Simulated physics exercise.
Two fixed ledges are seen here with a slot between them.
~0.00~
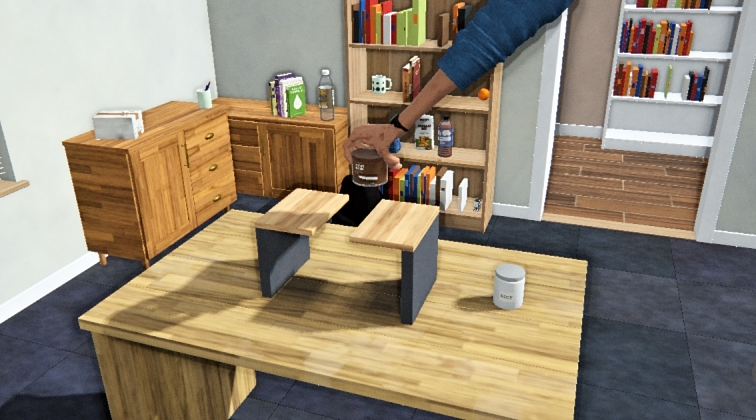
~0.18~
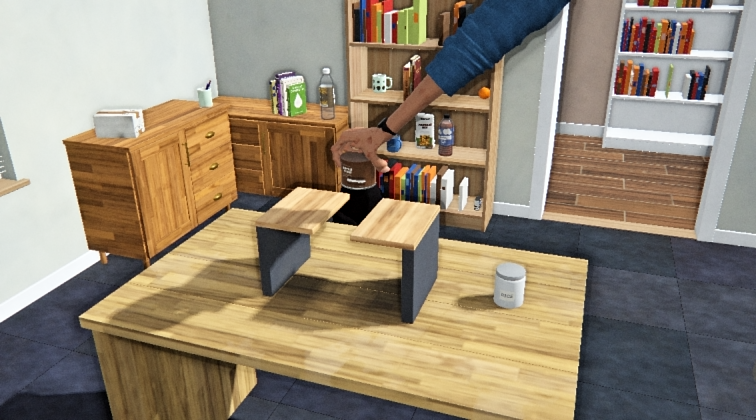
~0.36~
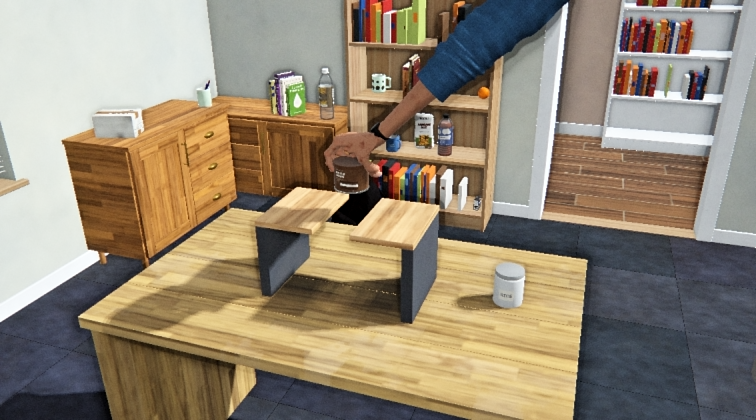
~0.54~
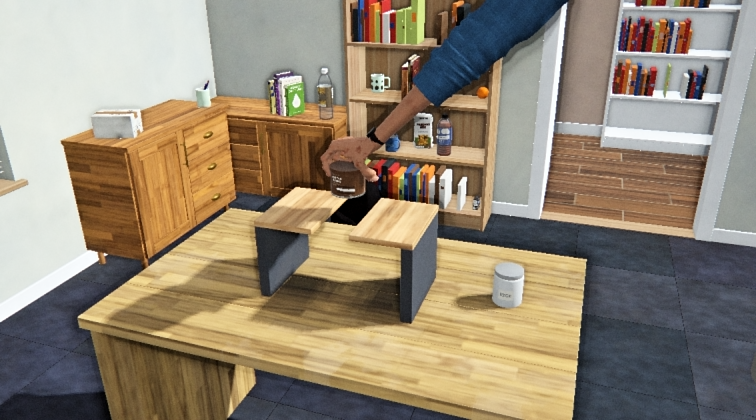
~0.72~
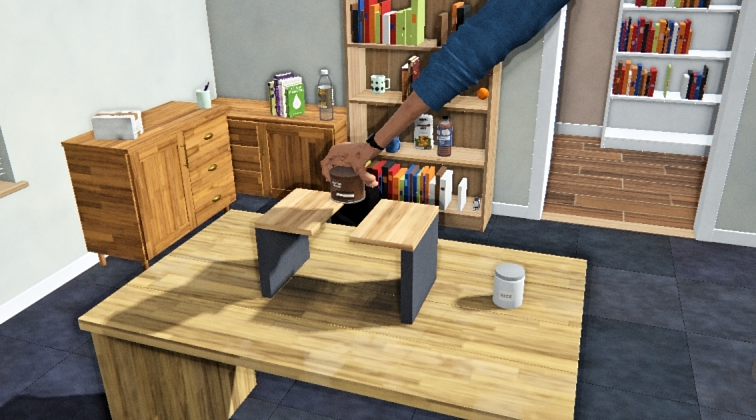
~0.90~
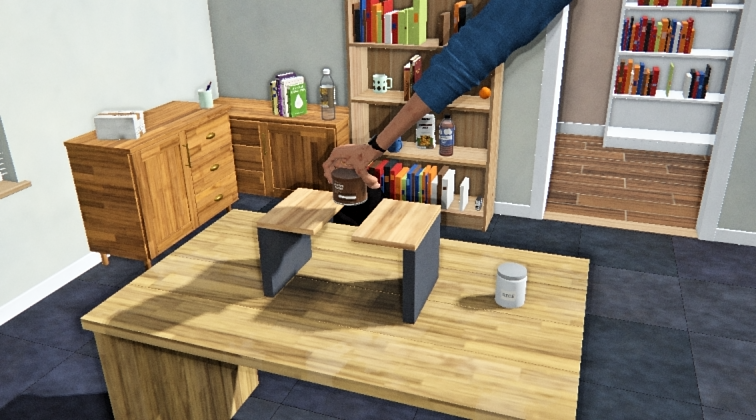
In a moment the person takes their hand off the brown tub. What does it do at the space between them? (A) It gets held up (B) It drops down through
The answer is B.
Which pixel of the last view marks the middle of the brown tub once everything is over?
Roughly (353, 275).
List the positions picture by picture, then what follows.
In the first picture, on its way; brown tub (370, 167); white jar (509, 286).
In the second picture, on its way; brown tub (358, 170); white jar (510, 285).
In the third picture, on its way; brown tub (351, 174); white jar (509, 285).
In the fourth picture, on its way; brown tub (348, 179); white jar (508, 285).
In the fifth picture, on its way; brown tub (348, 184); white jar (509, 286).
In the sixth picture, held still over the gap; brown tub (350, 186); white jar (511, 285).
After 1.22 s, brown tub shifted well along near (353, 268).
After 1.56 s, brown tub shifted well along near (353, 275).
In the end (1.9 s), moved from the start, brown tub; white jar unmoved. At the end, from the last picture's camera, brown tub near (353, 275). The tub reaches the table.
